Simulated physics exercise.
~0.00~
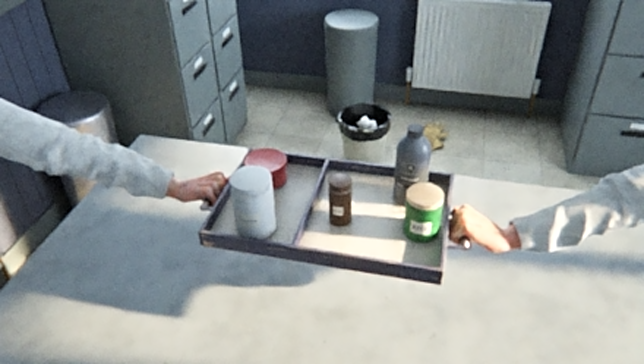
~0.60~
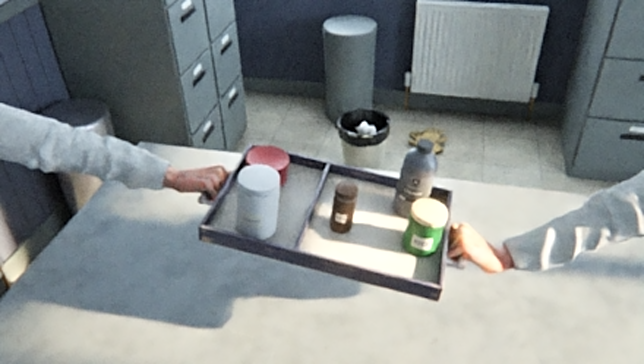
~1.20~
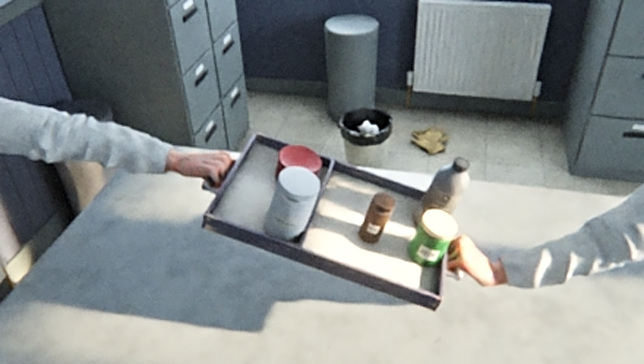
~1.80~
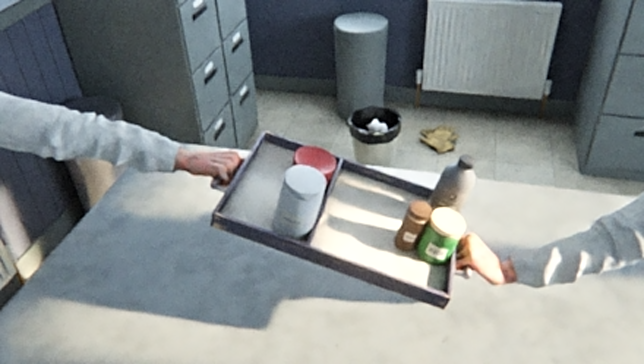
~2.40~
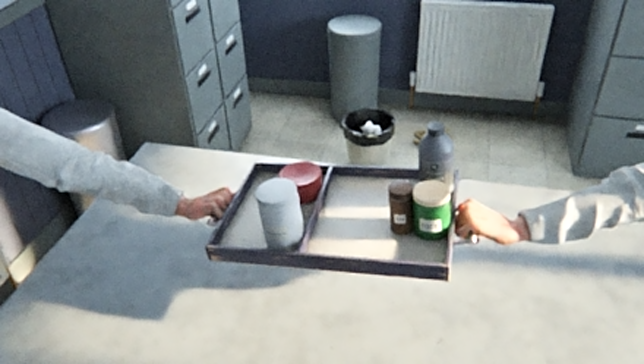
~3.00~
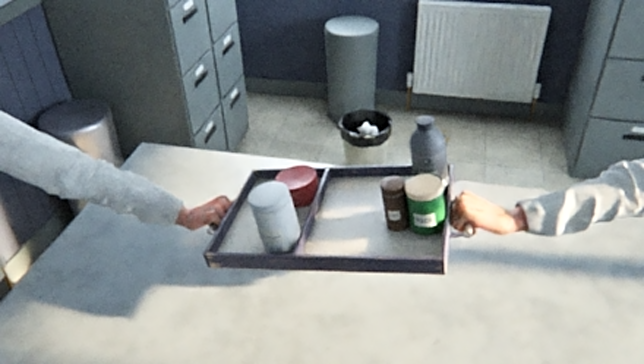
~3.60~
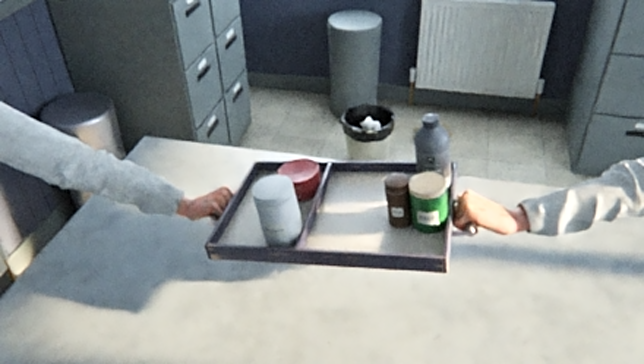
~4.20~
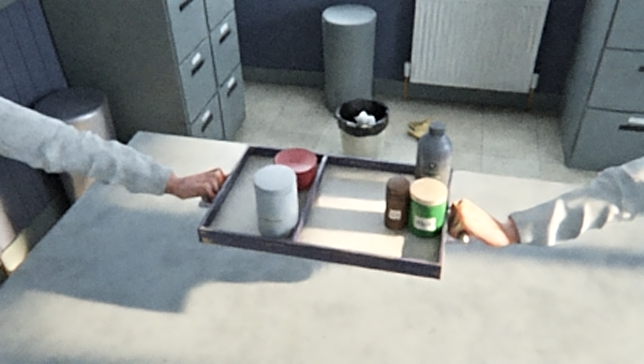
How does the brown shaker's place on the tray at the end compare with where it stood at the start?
It ended up farther to the right, right beside the green jar, whereas at the start there was a clear gap between them.
